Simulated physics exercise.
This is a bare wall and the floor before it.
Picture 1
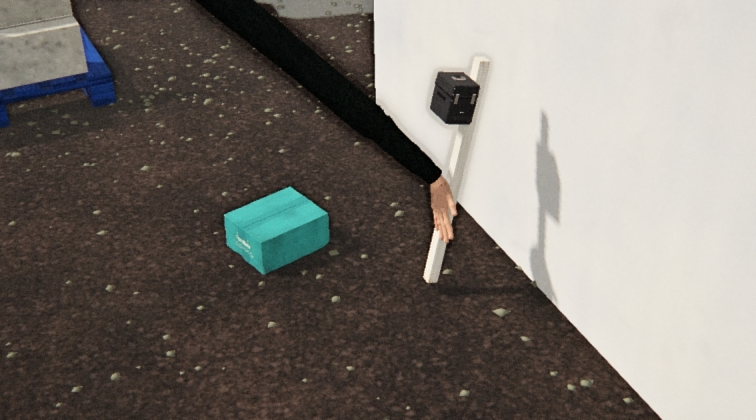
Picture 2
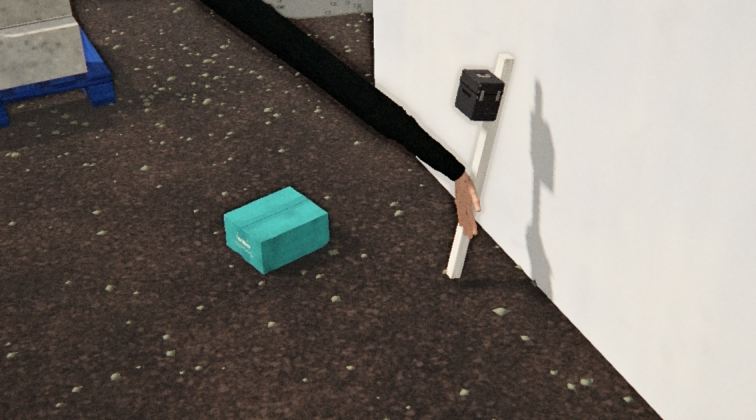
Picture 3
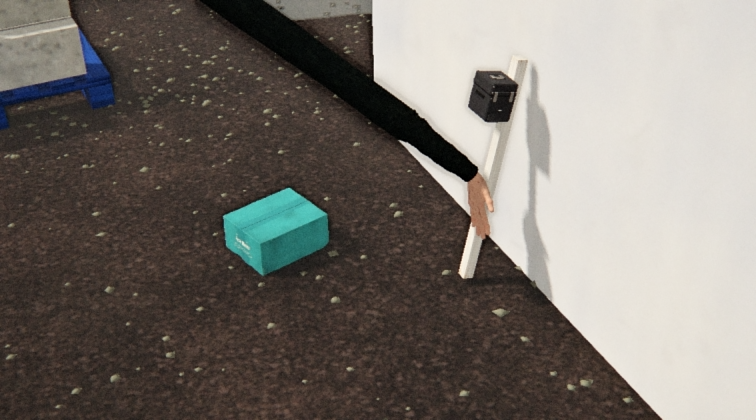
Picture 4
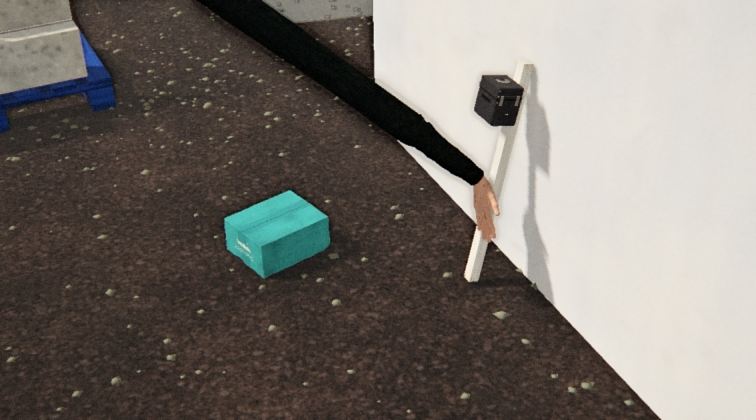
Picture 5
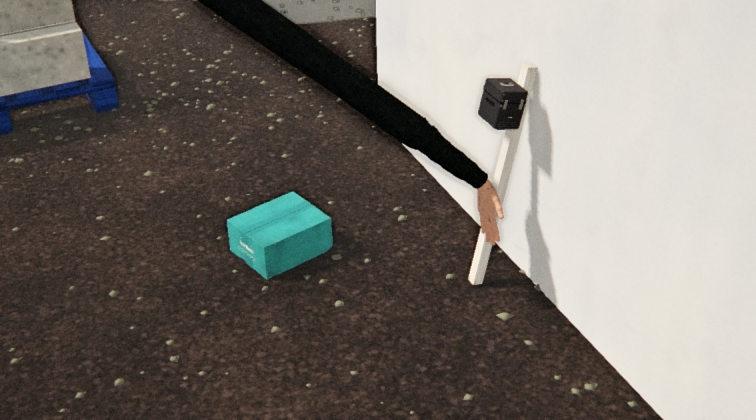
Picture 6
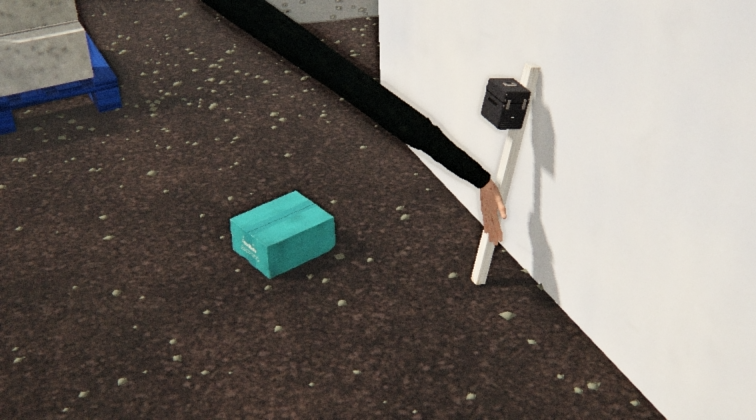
On the floor before a bare white wall, an arm in a black sleeve moved a white pole with a small black box on it rightward and leant it on the wall, near a still turquoise box.
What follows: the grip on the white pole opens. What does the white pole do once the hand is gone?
As it turns out, it remains leaning.
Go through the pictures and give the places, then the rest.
Not yet at the wall; white pole (455, 176); turquoise box (277, 229), in the first picture.
Not yet at the wall; white pole (479, 172); turquoise box (277, 229), in the second picture.
Not yet at the wall; white pole (492, 173); turquoise box (277, 230), in the third picture.
Not yet at the wall; white pole (497, 176); turquoise box (278, 233), in the fourth picture.
Leant on the wall, still held; white pole (501, 179); turquoise box (280, 234), in the fifth picture.
Leant on the wall, still held; white pole (504, 179); turquoise box (283, 234), in the sixth picture.
Then, 0.40 s after the last picture, nothing has stirred.
Then, 0.80 s after the last picture, white pole resting near (504, 180).
At rest, both in place. Seen from the same camera at the end, white pole near (504, 180). The pole stays up.
